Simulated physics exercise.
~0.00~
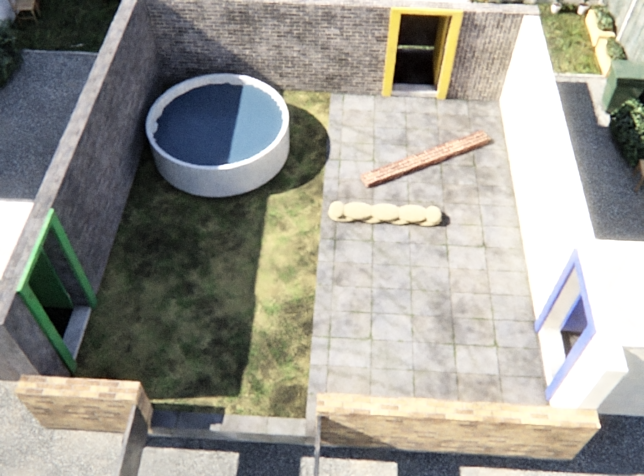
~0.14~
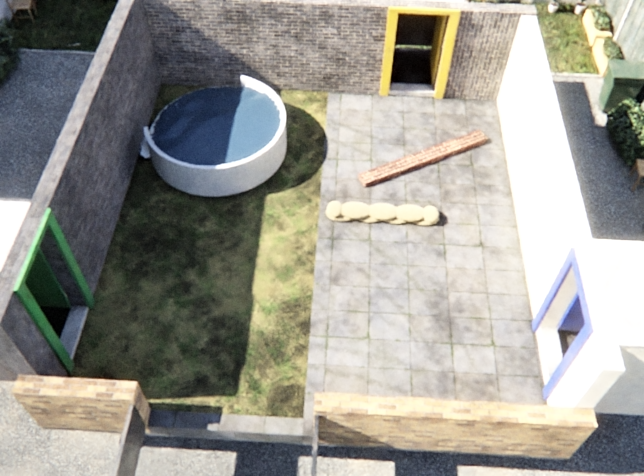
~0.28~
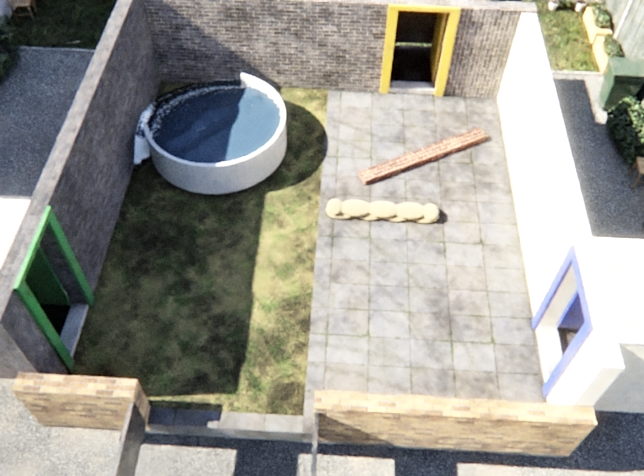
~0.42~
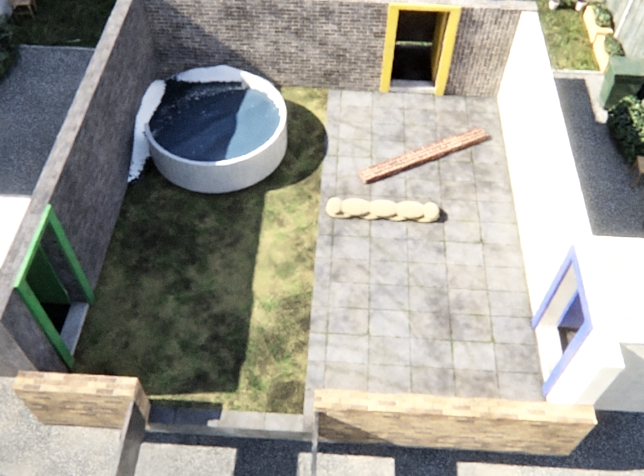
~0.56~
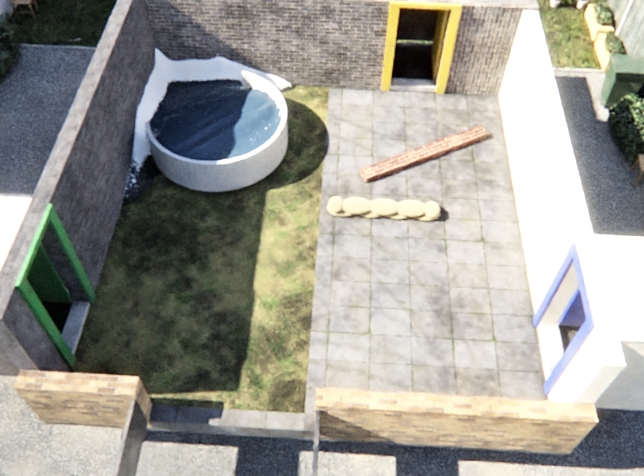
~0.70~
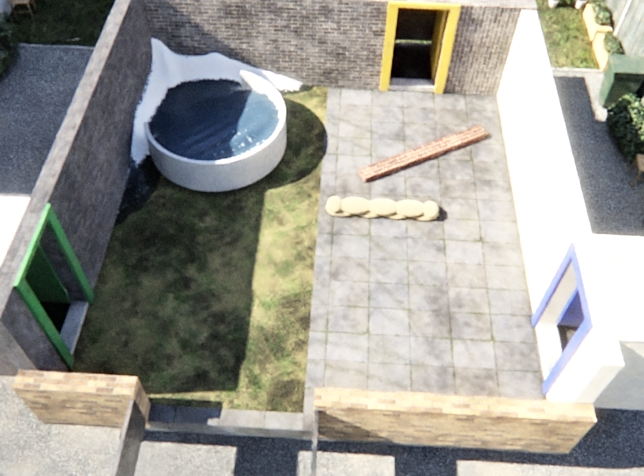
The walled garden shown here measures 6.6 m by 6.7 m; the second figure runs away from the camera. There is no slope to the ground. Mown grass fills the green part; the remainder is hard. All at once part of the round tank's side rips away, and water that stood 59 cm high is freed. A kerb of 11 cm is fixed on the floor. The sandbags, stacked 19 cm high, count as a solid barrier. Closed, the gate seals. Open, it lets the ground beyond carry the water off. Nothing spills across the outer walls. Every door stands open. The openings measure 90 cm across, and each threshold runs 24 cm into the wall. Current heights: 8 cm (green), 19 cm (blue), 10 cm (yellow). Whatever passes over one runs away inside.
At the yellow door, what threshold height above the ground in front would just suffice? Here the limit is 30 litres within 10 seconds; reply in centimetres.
7 cm.
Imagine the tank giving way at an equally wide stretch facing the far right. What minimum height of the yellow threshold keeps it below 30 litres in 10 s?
A height of around 14.0 cm.
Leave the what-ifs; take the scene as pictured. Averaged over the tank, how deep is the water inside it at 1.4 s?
Around 35 cm deep on average.
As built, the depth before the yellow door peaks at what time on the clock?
Some 6.5 s, more or less.
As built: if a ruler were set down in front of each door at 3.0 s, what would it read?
Before green it's 2 cm, before blue 0 cm, before yellow 5 cm.
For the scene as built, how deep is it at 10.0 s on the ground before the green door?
About 4.5 cm.
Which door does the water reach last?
Blue.
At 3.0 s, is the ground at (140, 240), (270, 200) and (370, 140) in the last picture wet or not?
Soaked; untouched; soaked.
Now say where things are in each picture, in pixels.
The round tank at (218, 122) is whole and still, 59 cm deep; the yellow door at (420, 53) is dry, in the first frame.
The gap is on the far side, the front 0.3 m out at a hidden place; the back of the round tank holds 59 cm, in the second frame.
The front is at a hidden place, 0.6 m from the gap on the far side; 1.3 m2 of floor is wet, 59 cm left at the back, in the third frame.
The front is at (162, 81), 1.0 m from the gap on the far side; 1.7 m2 of floor is wet, 59 cm left at the back, in the fourth frame.
The gap is on the far side, the front 1.3 m out at (124, 202); the back of the round tank holds 59 cm, in the fifth frame.
The gap is on the far side, the front 1.6 m out at (117, 219); the back of the round tank holds 53 cm; 2.0 m in a straight line remain to the yellow door at (418, 48), in the sixth frame.
After 1.4 s water covers 15 % of the floor, deepest (56 cm) near (148, 124); it has not reached the yellow door.
After 3.0 s water covers 35 % of the floor, deepest (27 cm) near (143, 137); 5 cm at the yellow door, 0 litres in over its 10 cm threshold.
After 10.0 s water covers 80 % of the floor, deepest (17 cm) near (145, 130); 10 cm at the yellow door, 6 litres in over its 10 cm threshold.
At the yellow door as built, the water arrived by 2.2 s and peaked near 12 cm at 6.6 s.
With a threshold of 6 cm, 46 litres would have come in within the 10 s; with 8.5 cm, 16 litres. So under 30 litres takes about 7 cm.
